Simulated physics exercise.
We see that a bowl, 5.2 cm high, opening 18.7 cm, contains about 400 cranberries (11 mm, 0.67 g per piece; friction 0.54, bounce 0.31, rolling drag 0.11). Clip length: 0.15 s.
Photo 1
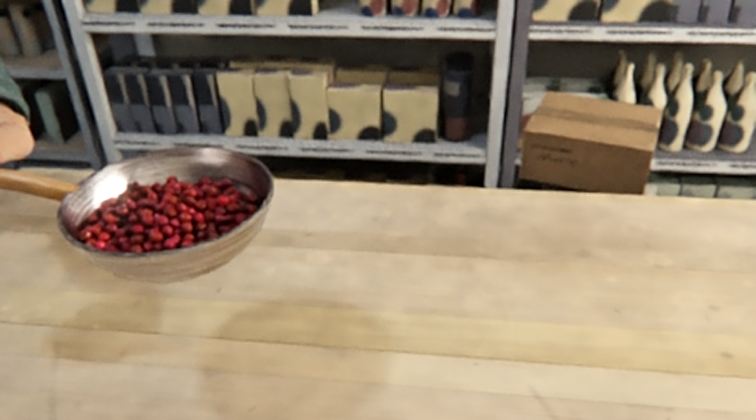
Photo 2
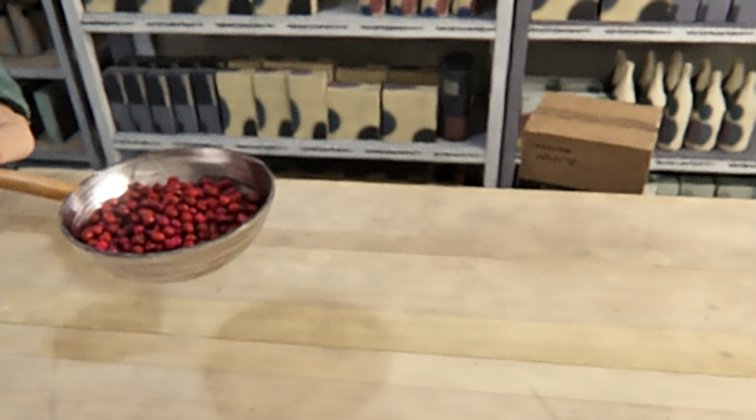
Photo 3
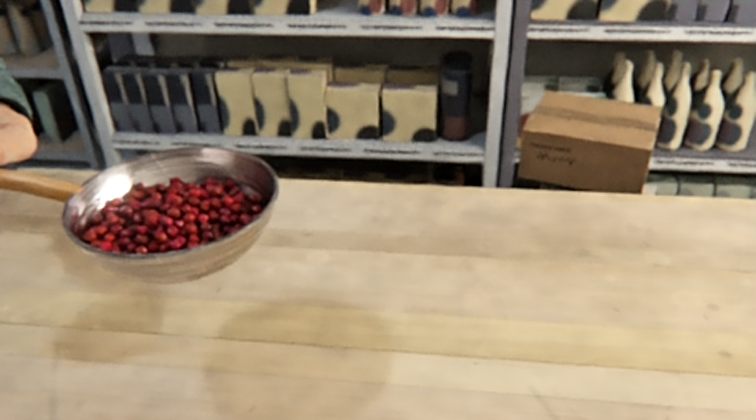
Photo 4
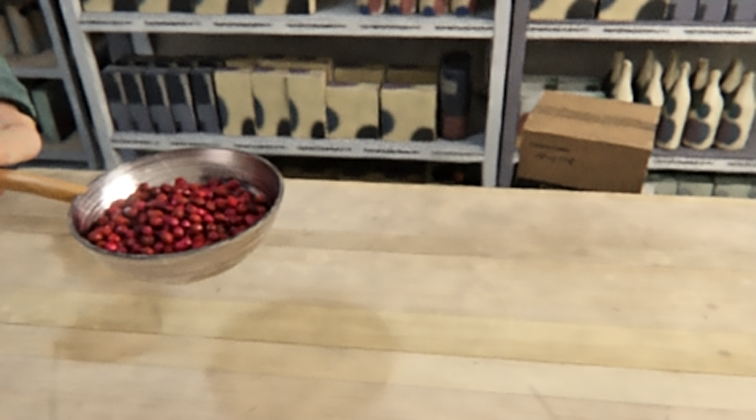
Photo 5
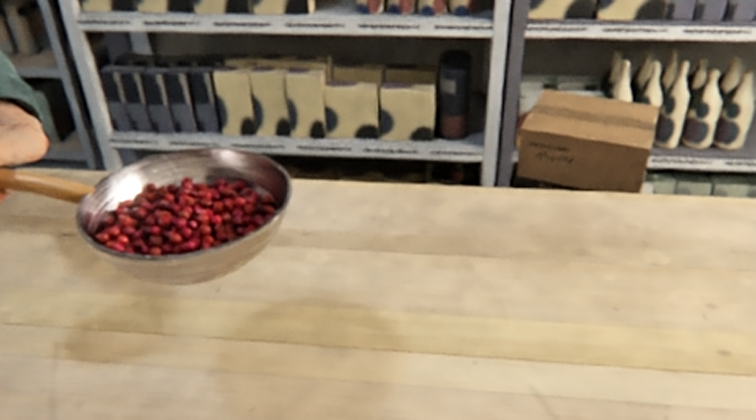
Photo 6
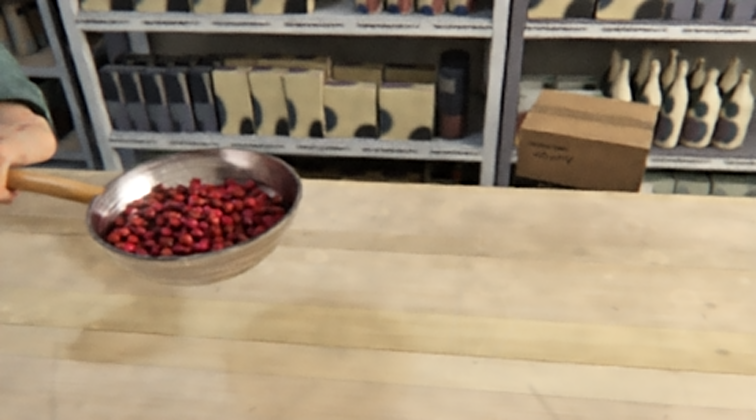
To begin with, a hand at the left edge holds the wooden handle of a metal bowl filled with red cranberries above a pale wooden table, with stocked shelves and a cardboard box behind. The bowl barely moves at first, then shifts slowly a short way right, staying level as more of the hand appears.
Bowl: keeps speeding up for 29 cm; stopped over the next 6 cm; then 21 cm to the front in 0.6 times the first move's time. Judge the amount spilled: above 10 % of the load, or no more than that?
Ends up spilling a tenth or less.
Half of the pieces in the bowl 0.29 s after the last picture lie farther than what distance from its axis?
Roughly 5.0 centimetres.
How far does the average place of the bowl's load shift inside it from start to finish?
About 2.0 cm.
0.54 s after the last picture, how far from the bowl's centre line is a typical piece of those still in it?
Some 5.0 centimetres from the centre line.
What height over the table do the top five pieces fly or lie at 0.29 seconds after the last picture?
Height above table: About 20 cm.
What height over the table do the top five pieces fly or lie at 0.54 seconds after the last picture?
About 22 cm.
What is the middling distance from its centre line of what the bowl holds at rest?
Median distance from the axis: Roughly 5.0 cm.
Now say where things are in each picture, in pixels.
Bowl at (183, 255); tilt 0 degrees; moved 0.0 cm; leading edge at (268, 198); top of the load at (182, 187), in the first frame.
Bowl at (185, 256); tilt 0 degrees; moved 0.1 cm; leading edge at (269, 198); top of the load at (183, 187), in the second frame.
Bowl at (188, 257); tilt 0 degrees; moved 0.4 cm; leading edge at (273, 198); top of the load at (186, 187), in the third frame.
Bowl at (193, 257); tilt 0 degrees; moved 1.0 cm; leading edge at (278, 199); top of the load at (190, 188), in the fourth frame.
Bowl at (200, 259); tilt 0 degrees; moved 1.7 cm; leading edge at (286, 199); top of the load at (197, 188), in the fifth frame.
Bowl at (210, 260); tilt 0 degrees; moved 2.7 cm; leading edge at (297, 200); top of the load at (206, 189), in the sixth frame.
Then, 0.29 s after the last picture, tilt 0 degrees; bowl 100 %; middle of all pieces near (406, 237).
Then, 0.54 s after the last picture, tilt 0 degrees; bowl 100 %; middle of all pieces near (588, 251).
Then, 0.76 s after the last picture, tilt 0 degrees; bowl 100 %.
Then, 0.97 s after the last picture, tilt 0 degrees; bowl 100 %.
In the end, bowl 100 %.
